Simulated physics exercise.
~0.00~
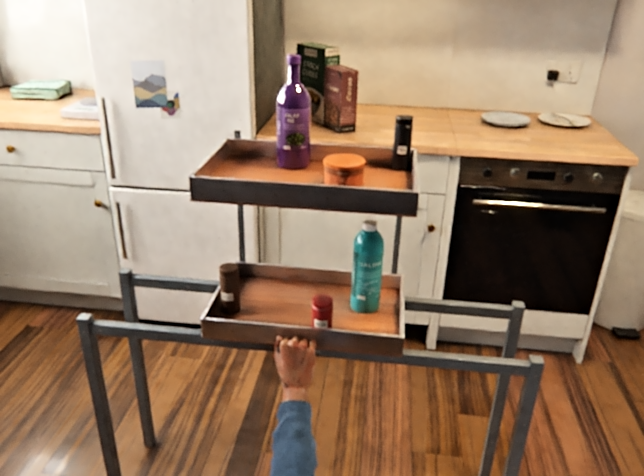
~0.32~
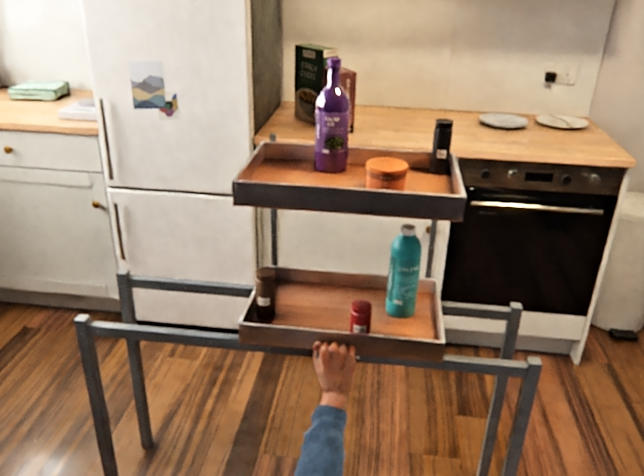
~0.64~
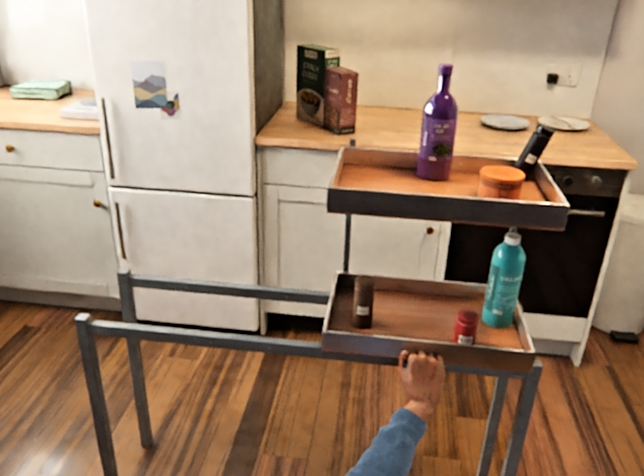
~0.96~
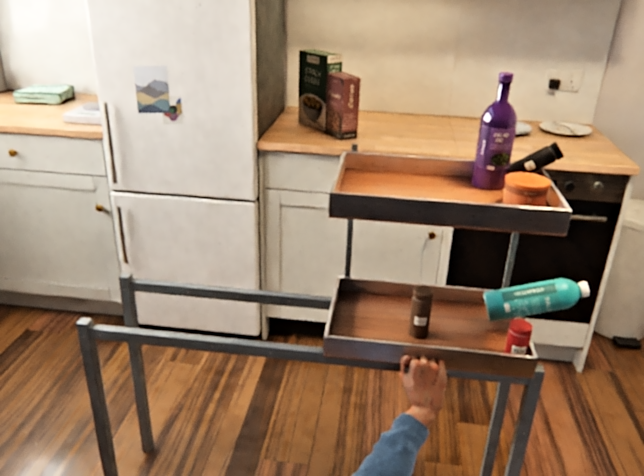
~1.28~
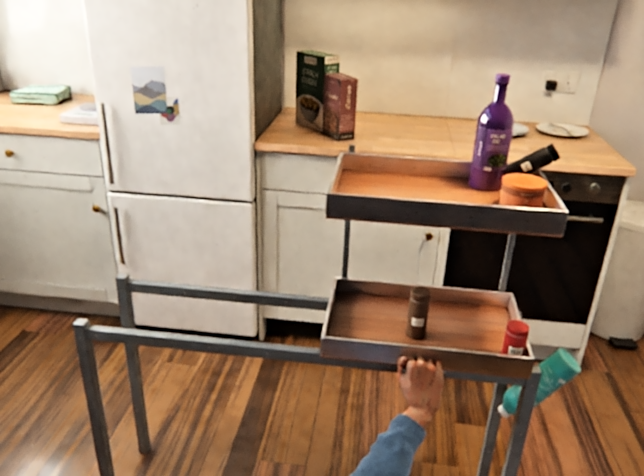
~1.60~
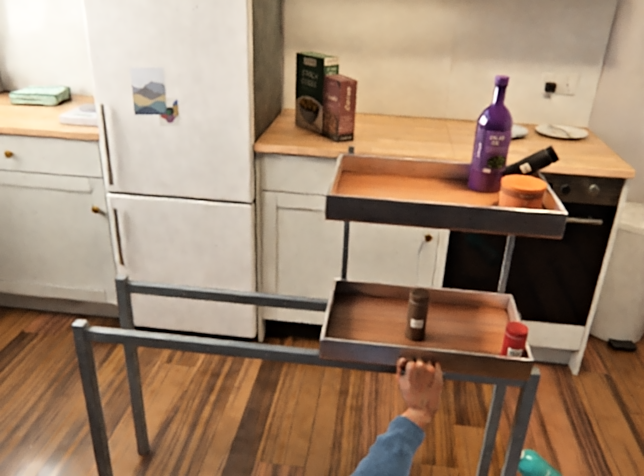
A two-level rack tray stands on a grey metal frame in a kitchen, seen from the front and slightly above, with a white fridge and a dark oven behind. A purple bottle, orange tub and black shaker are on the upper level, with a brown shaker, red shaker and turquoise bottle below. A blue-sleeved arm moves the tray right, and the black shaker and turquoise bottle tilt. As the tray stops, the other items slide right and the turquoise bottle topples over the right edge. It drops to the bottom edge of the view, leaving the black shaker tipped over and the others upright.
